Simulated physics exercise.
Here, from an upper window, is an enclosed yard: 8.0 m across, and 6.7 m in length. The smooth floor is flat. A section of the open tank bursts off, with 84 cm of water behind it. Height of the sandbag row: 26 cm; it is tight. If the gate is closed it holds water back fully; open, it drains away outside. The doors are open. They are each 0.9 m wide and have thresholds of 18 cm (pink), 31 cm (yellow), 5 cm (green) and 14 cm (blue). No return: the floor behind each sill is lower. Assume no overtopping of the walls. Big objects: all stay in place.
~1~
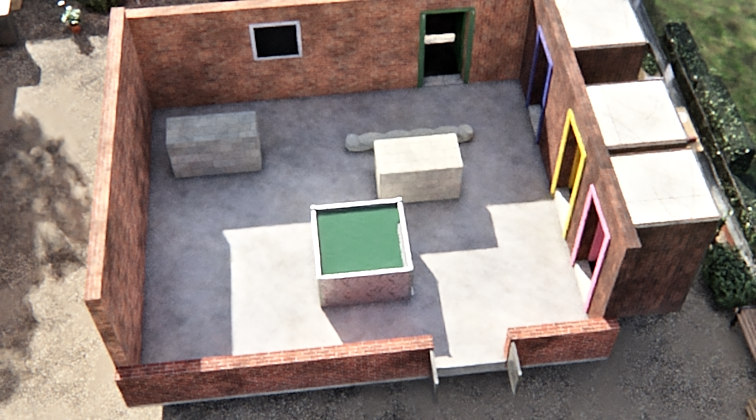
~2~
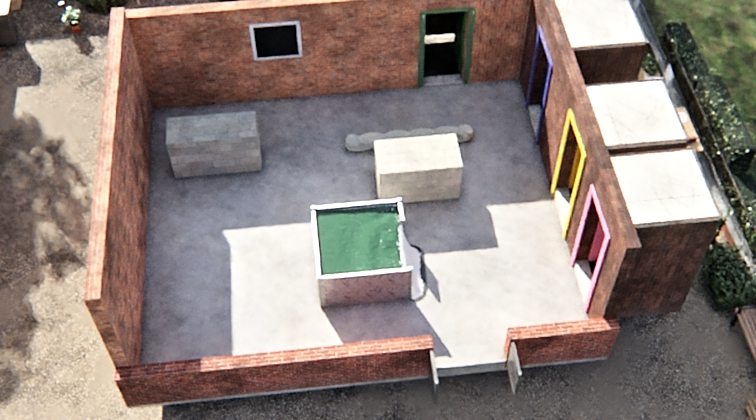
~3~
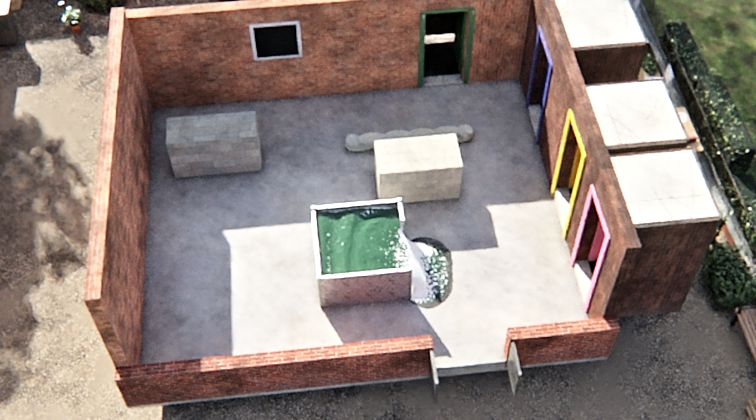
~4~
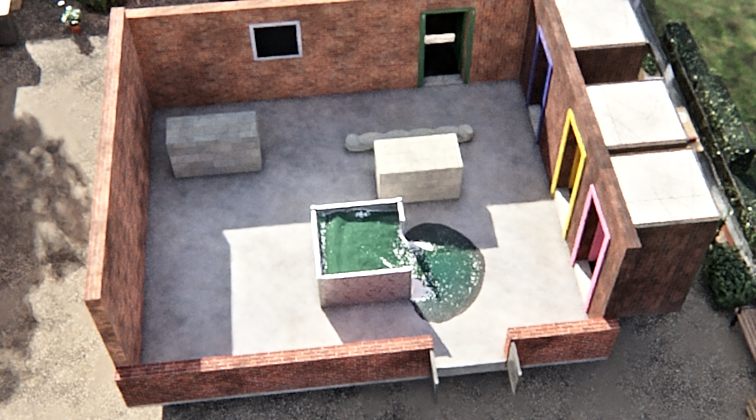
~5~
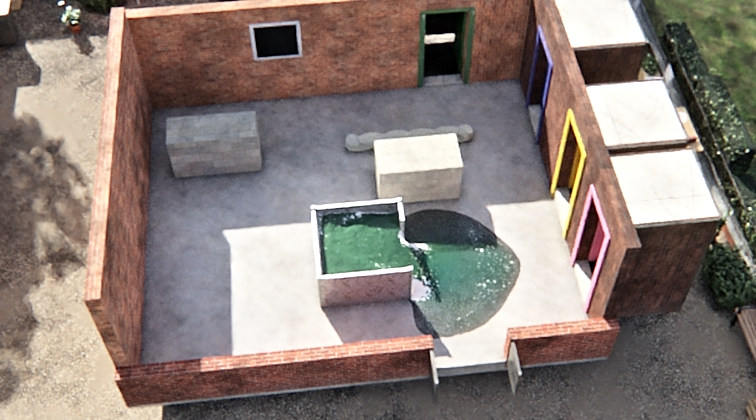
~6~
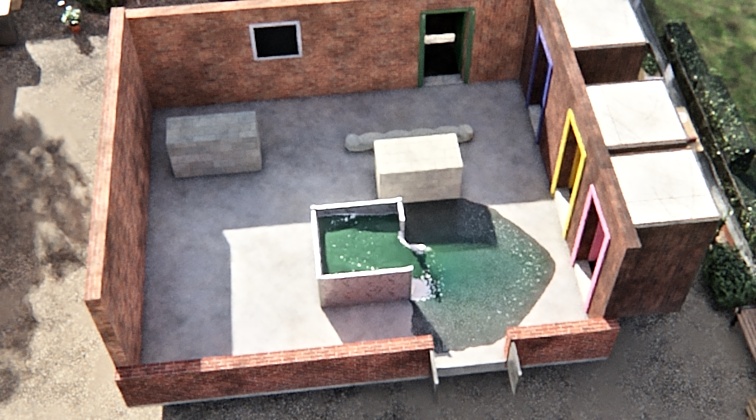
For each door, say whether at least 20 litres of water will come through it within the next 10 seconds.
Door by door: The pink door lets through 20 litres or more; the yellow door lets through less than 20 litres; the green door lets through 20 litres or more; the blue door lets through less than 20 litres.
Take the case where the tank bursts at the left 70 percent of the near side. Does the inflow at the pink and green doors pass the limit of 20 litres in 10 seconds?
For pink, too little; for green, too little.
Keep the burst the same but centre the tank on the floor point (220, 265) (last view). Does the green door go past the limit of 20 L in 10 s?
Well, green ends up inside the mark.
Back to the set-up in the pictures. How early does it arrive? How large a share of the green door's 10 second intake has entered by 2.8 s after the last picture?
About 0 per cent.
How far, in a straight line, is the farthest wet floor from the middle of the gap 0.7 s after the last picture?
That's near 3.8 m in a straight line.
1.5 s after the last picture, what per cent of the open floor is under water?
25 %.
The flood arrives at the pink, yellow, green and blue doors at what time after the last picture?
Pink: 0.1 s; yellow: 0.3 s; green: 2.6 s; blue: 1.3 s.
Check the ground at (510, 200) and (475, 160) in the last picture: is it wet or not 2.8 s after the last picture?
I'd say drenched, then drenched.
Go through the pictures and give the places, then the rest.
In the first picture, the open tank at (361, 240) is whole and still, 84 cm deep.
In the second picture, the front is at (414, 299), 0.6 m from the gap at (404, 262); 0.3 m2 of floor is under water; 84 cm left at the back of the open tank.
In the third picture, water pours out at (404, 264) and has run 0.9 m, to (441, 248); typically 13 cm deep outside, 81 cm at the open tank's back.
In the fourth picture, water pours out at (404, 265) and has run 1.5 m, to (477, 255); typically 9 cm deep outside, 73 cm at the open tank's back.
In the fifth picture, the front is at (516, 267), 2.1 m from the gap at (404, 265); 4.2 m2 of floor is under water; 73 cm left at the back of the open tank.
In the sixth picture, the front is at (551, 267), 2.8 m from the gap at (404, 265); 6.4 m2 of floor is under water; 68 cm left at the back of the open tank.
Then, 0.7 s after the last picture water covers 25 % of the floor and is deepest (48 cm) near (591, 340); pink door 22 cm at the sill, 24 L in, yellow door 24 cm at the sill, 0 L in, green door not reached, blue door not reached.
Then, 1.5 s after the last picture water covers 25 % of the floor and is deepest (36 cm) near (586, 322); pink door 29 cm at the sill, 70 L in, yellow door 23 cm at the sill, 0 L in, green door not reached, blue door 6 cm at the sill, 0 L in.
Then, 2.8 s after the last picture water covers 30 % of the floor and is deepest (20 cm) near (507, 287); pink door 15 cm at the sill, 103 L in, yellow door 15 cm at the sill, 0 L in, green door 8 cm at the sill, 0 L in, blue door 6 cm at the sill, 0 L in.
Then, 5.3 s after the last picture water covers 45 % of the floor and is deepest (16 cm) near (519, 89); pink door 9 cm at the sill, 104 L in, yellow door 8 cm at the sill, 0 L in, green door 10 cm at the sill, 29 L in, blue door 5 cm at the sill, 0 L in.
Then, 9.3 s after the last picture water covers 70 % of the floor and is deepest (8 cm) near (467, 150); pink door 5 cm at the sill, 104 L in, yellow door 4 cm at the sill, 0 L in, green door 7 cm at the sill, 62 L in, blue door 7 cm at the sill, 0 L in.
